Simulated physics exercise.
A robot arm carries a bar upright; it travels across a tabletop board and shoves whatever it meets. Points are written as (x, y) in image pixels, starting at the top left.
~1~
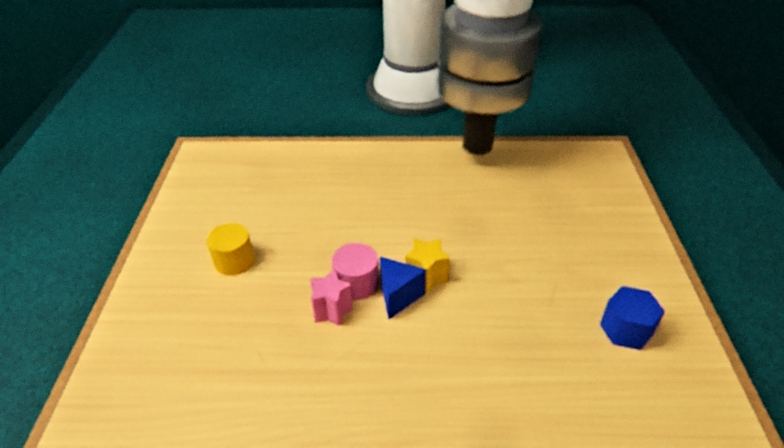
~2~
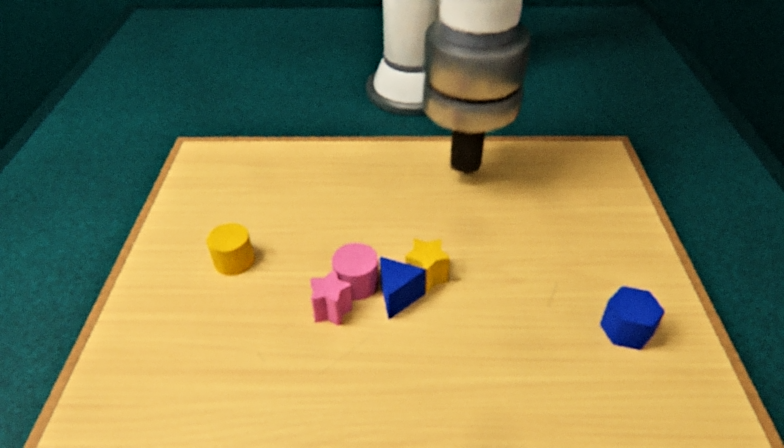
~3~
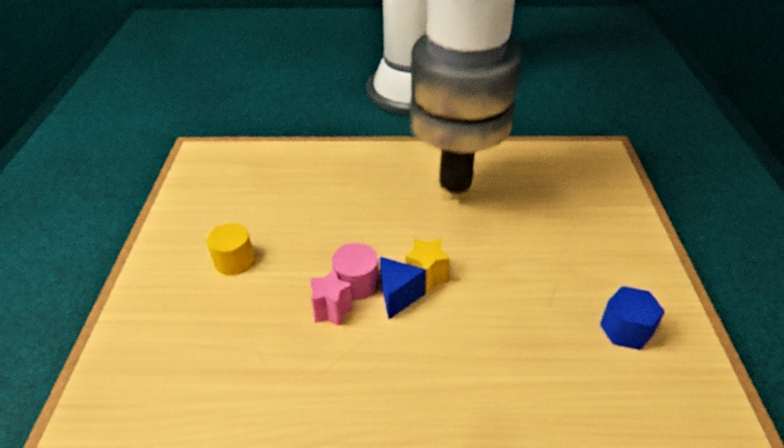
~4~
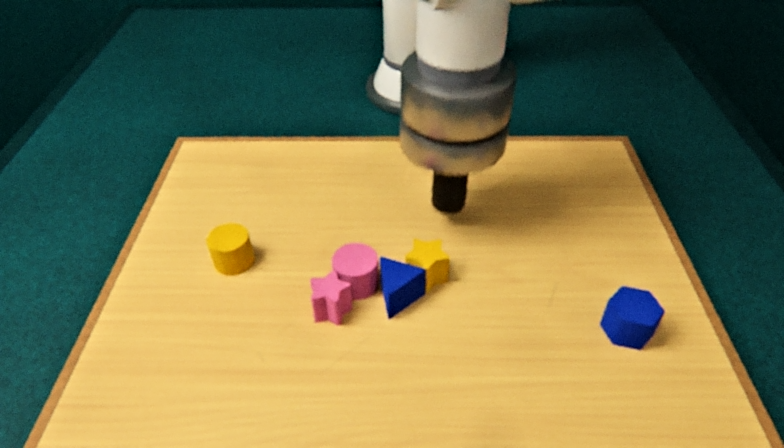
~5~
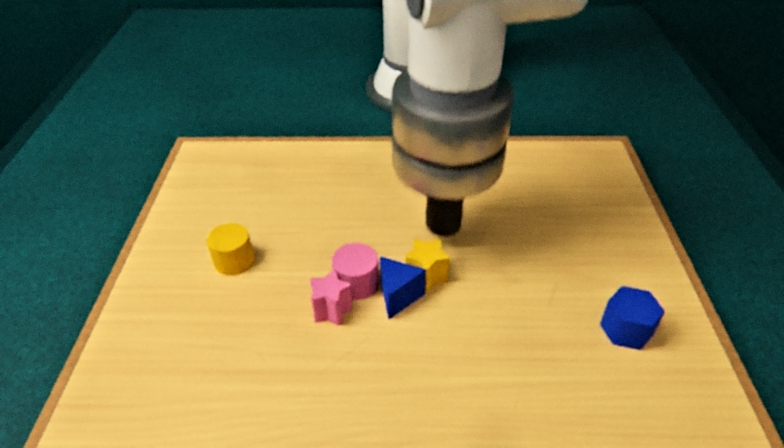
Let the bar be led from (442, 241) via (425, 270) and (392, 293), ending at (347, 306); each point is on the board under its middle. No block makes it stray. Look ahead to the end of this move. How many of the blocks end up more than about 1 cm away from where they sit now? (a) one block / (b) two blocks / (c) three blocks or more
That would be c.
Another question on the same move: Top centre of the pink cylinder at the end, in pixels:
If I read the scene right, the answer is (321, 256).
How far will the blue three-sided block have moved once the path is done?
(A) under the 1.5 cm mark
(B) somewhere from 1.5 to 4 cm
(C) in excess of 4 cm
It's C.
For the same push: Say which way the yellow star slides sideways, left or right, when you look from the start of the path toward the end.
It gets pushed left.
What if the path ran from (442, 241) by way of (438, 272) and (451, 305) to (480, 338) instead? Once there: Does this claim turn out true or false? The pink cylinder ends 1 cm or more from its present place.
False
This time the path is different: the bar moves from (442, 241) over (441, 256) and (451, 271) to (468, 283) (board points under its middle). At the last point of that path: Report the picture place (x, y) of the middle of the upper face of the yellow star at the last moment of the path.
My prediction: (437, 273).
The first path, step by step. One third of the way, bar at (426, 254); blue three-sided block at (391, 283), turned 30° clockwise; yellow star at (425, 270).
Two thirds of the way, bar at (391, 278); pink cylinder at (350, 259); blue three-sided block at (377, 296), turned 15° clockwise; yellow star at (422, 287), turned 45° anticlockwise.
At the end, bar at (345, 290); pink star at (310, 290), turned 45° anticlockwise; pink cylinder at (321, 256); blue three-sided block at (362, 307), turned 30° anticlockwise; yellow star at (422, 287), turned 45° anticlockwise.
